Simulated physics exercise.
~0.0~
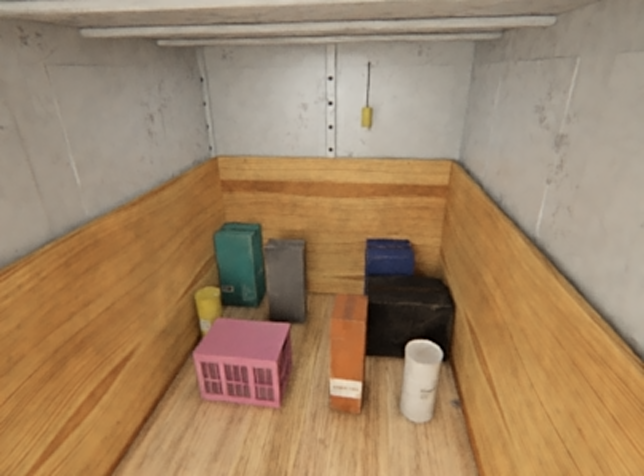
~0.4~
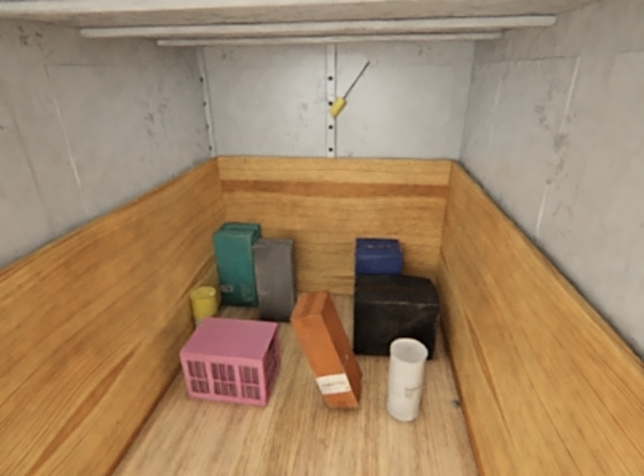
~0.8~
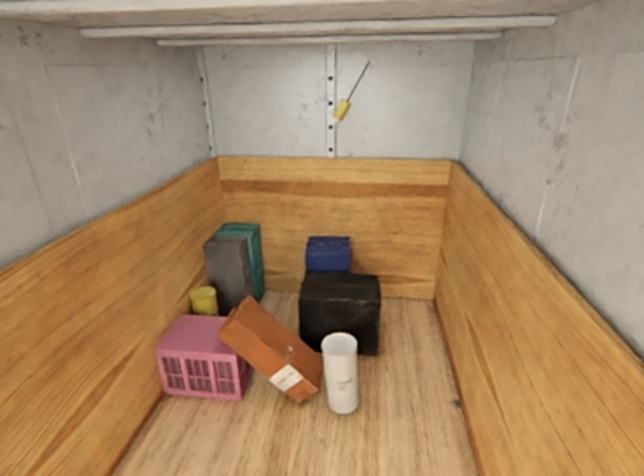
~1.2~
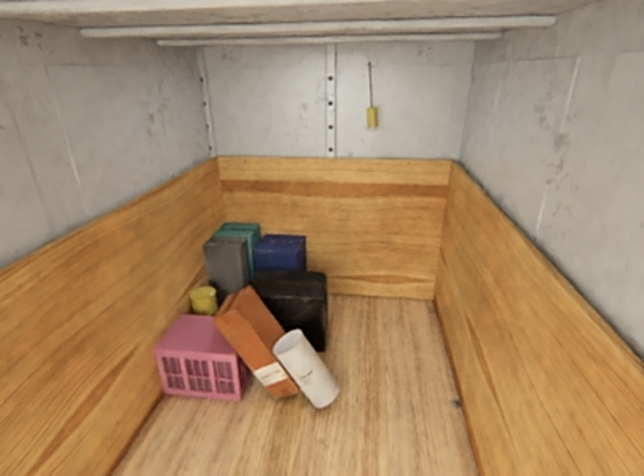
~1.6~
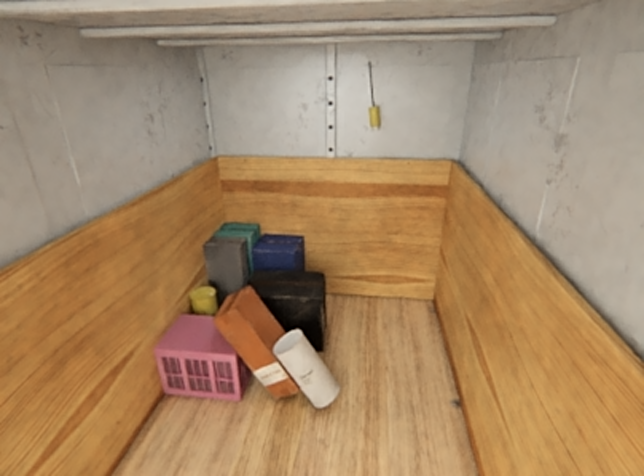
Boxes, a pink chest and canisters in a wood-lined van bay slide left as the hanging yellow lamp swings; the orange box tips over leftward against the pink chest, then the white canister leans against it, and everything settles bunched on the left, the turquoise box staying put.
